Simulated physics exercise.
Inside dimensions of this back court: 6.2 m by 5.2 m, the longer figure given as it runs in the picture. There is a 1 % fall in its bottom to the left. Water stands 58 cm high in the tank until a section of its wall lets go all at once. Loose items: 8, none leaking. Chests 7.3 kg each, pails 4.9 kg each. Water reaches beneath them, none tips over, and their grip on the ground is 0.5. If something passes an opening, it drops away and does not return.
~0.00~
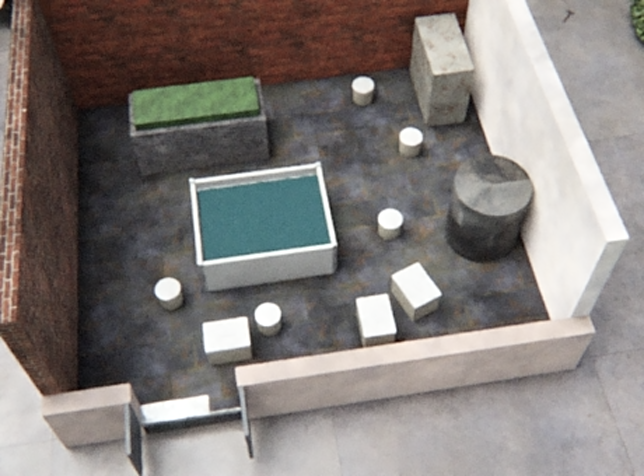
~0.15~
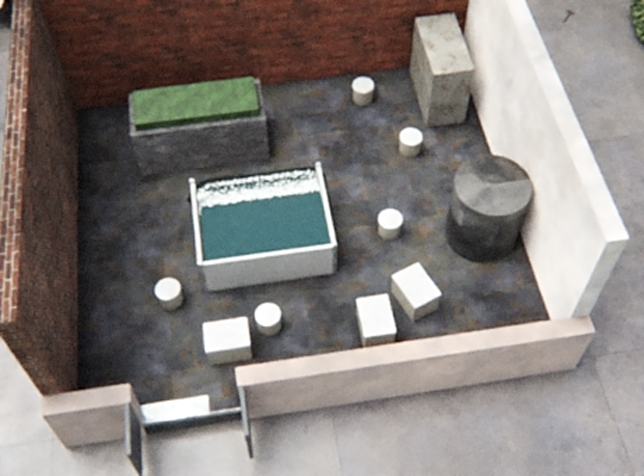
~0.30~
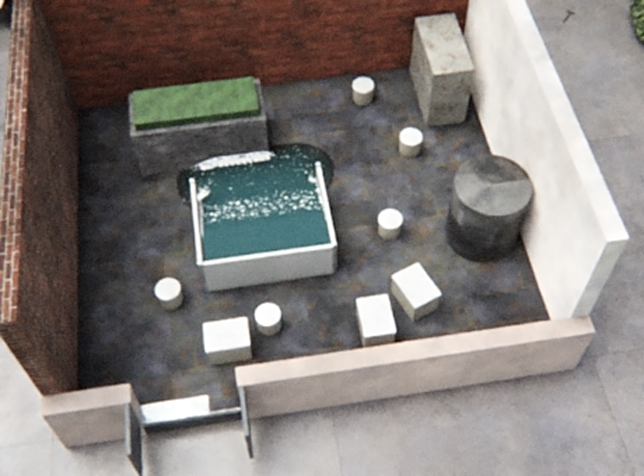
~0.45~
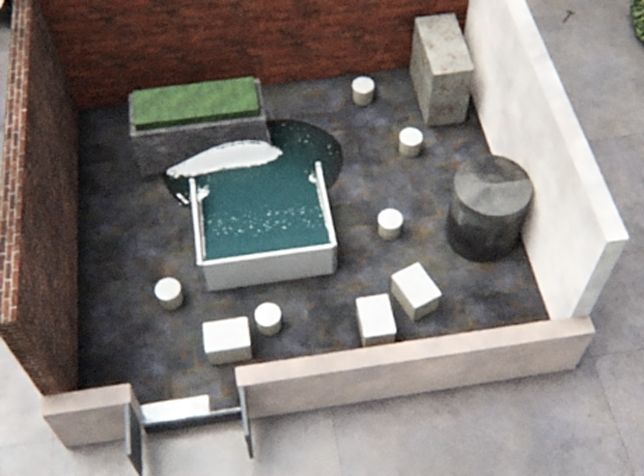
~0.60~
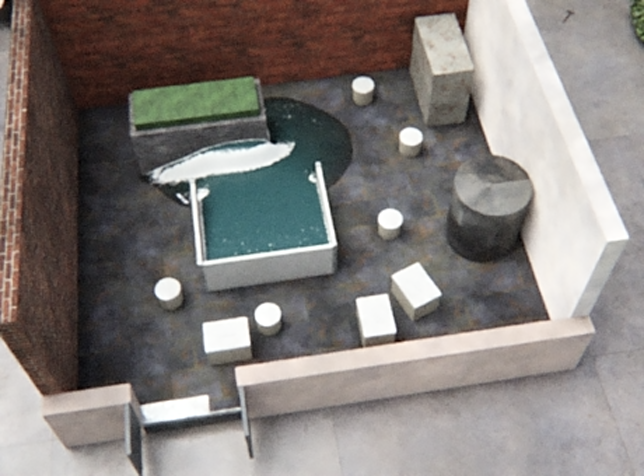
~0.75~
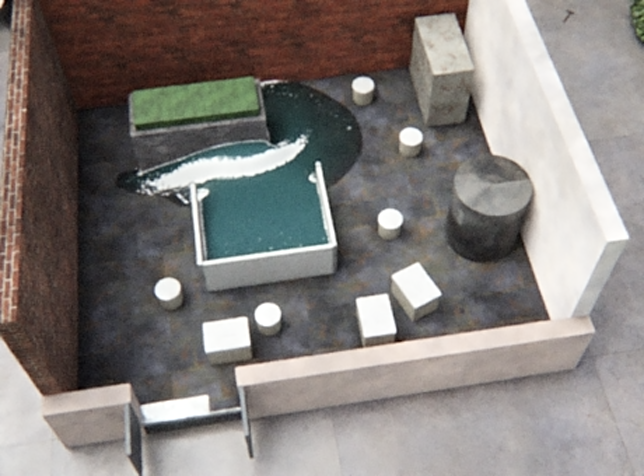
A pool of teal water, edged with white foam, spreads from a white-walled tank in a walled courtyard with brick and pale walls, seen from high above by a still camera. A grass-topped grey planter stands behind it, white blocks and short cylinders lie around, and a grey block and dark drum stand right. Water surges out the tank's open back, reaches the planter and widens left and right, while the blocks stay still.
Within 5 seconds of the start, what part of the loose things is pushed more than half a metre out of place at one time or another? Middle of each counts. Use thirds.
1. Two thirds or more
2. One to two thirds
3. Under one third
Under one third.
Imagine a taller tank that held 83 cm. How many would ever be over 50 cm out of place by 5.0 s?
Then it comes to 3.
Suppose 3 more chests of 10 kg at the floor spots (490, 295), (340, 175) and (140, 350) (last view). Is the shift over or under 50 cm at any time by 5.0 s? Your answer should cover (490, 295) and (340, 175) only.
One by one I'd say not that far and farther than that.
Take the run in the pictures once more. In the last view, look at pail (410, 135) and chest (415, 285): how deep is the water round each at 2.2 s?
First roughly 2 cm, second roughly 0 cm.
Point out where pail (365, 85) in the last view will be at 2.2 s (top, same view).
About (398, 54), give or take.
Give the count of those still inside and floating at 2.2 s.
The count is 1.
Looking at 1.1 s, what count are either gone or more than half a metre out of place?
I get 0.
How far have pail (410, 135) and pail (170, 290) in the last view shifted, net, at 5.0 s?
In that order: 80 cm, 0 cm.
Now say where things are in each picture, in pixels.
The first picture shows a chest at (417, 285) rests on the ground; a pail at (391, 219) rests on the ground; 2.2 m2 under water; 0 of 8 have shifted.
The second picture shows a chest at (417, 285), on the bottom; a pail at (391, 219), on the bottom; water covers 3.0 m2; 0 of 8 have shifted.
The third picture shows a chest at (417, 285) rests on the ground; a pail at (391, 219) rests on the ground; water covers 4.0 m2; 0 of 8 have shifted.
The fourth picture shows a chest at (417, 285), on the bottom; a pail at (391, 219) rests on the ground; 4.6 m2 under water; 0 of 8 have shifted.
The fifth picture shows a chest at (417, 285), on the bottom; a pail at (391, 219), on the bottom; water covers 5.3 m2; 0 of 8 have shifted.
The sixth picture shows a chest at (417, 285) rests on the ground; a pail at (391, 219) rests on the ground; water covers 6.2 m2; 0 of 8 have shifted.
After 1.1 s 0 of 8 are over 50 cm from their spots; 0 afloat.
After 2.2 s 1 of 8 are over 50 cm from their spots; 1 afloat.
After 3.5 s 2 of 8 are over 50 cm from their spots; 1 afloat.
After 5.0 s 1 of 8 are over 50 cm from their spots, and 2 have been at some point; 1 afloat.
